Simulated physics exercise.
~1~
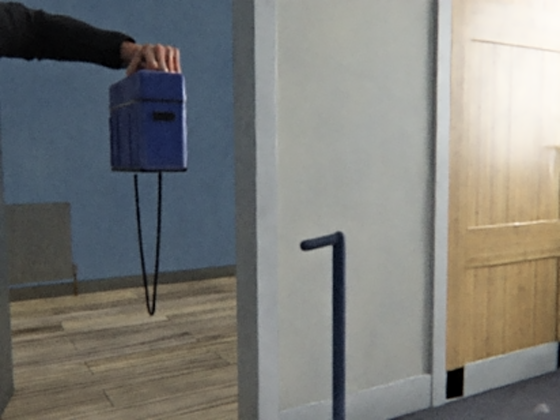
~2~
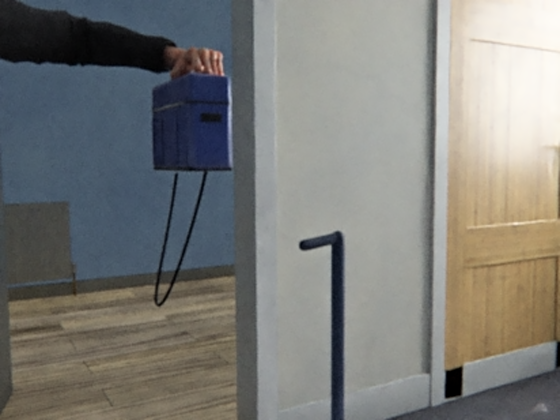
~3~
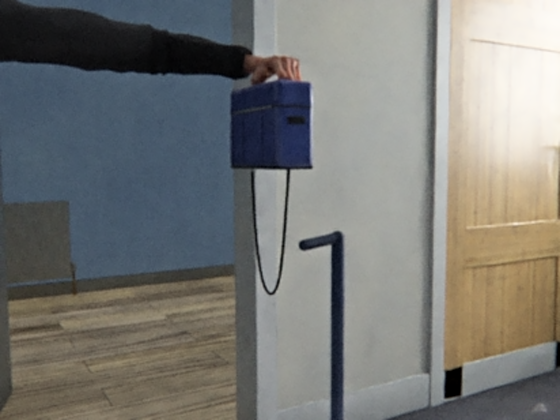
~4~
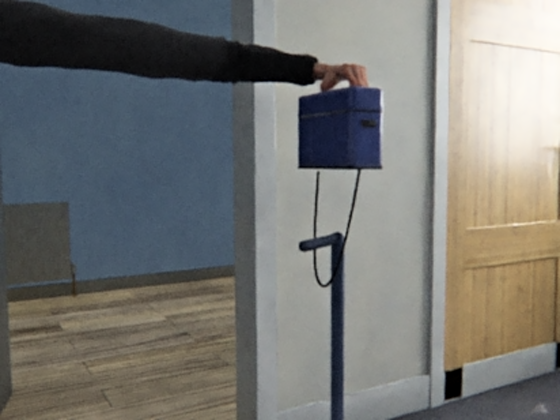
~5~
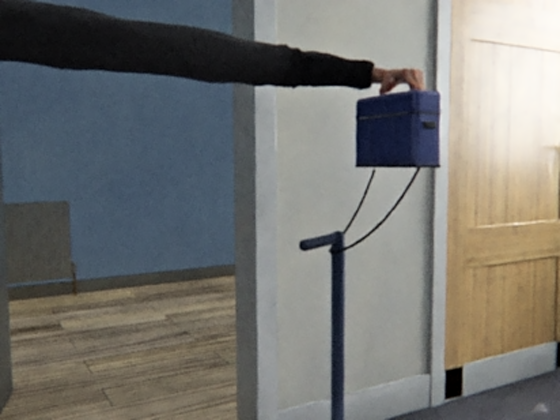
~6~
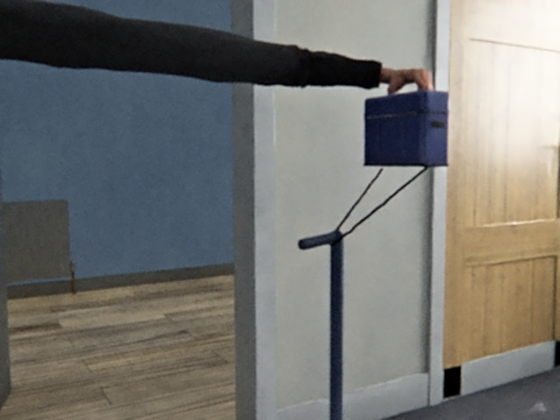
A blue case with a dangling loop of cord, held from above by a hand, moved right past a doorway and over a short post, where the loop caught on the bar at the top and pulled tight, stopping the hand just beyond it.
